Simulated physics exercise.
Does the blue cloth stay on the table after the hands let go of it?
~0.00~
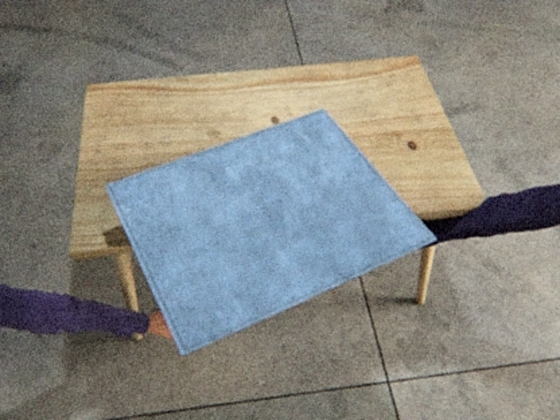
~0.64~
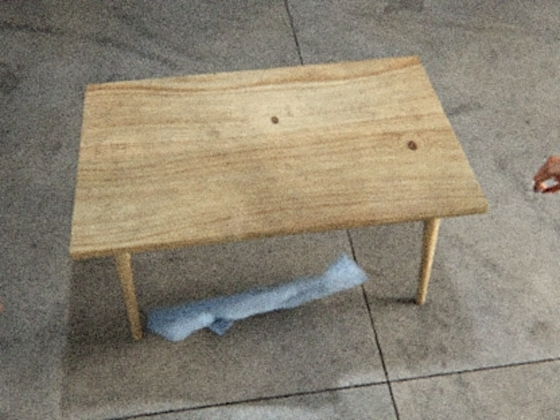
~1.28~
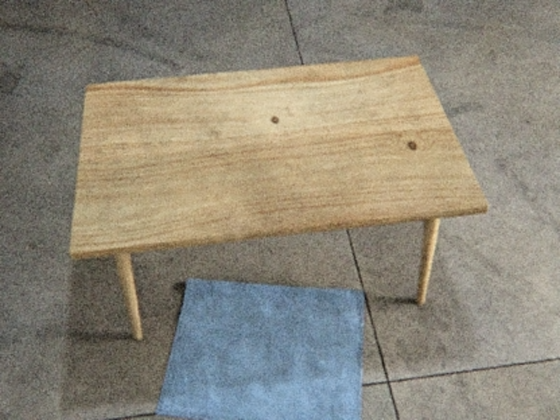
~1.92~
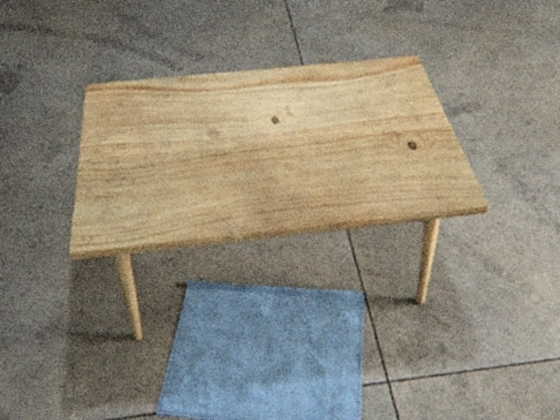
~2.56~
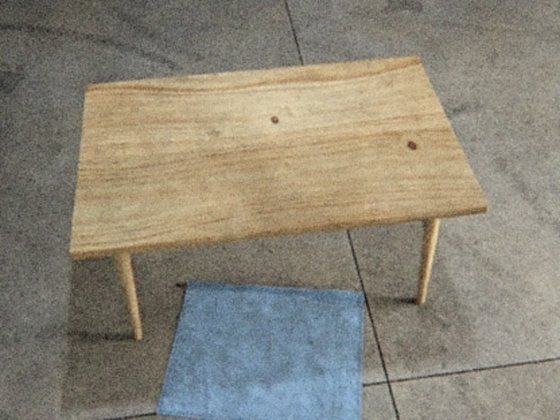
No, it falls off the front edge and ends up lying spread out on the floor, with none of it left on the tabletop.
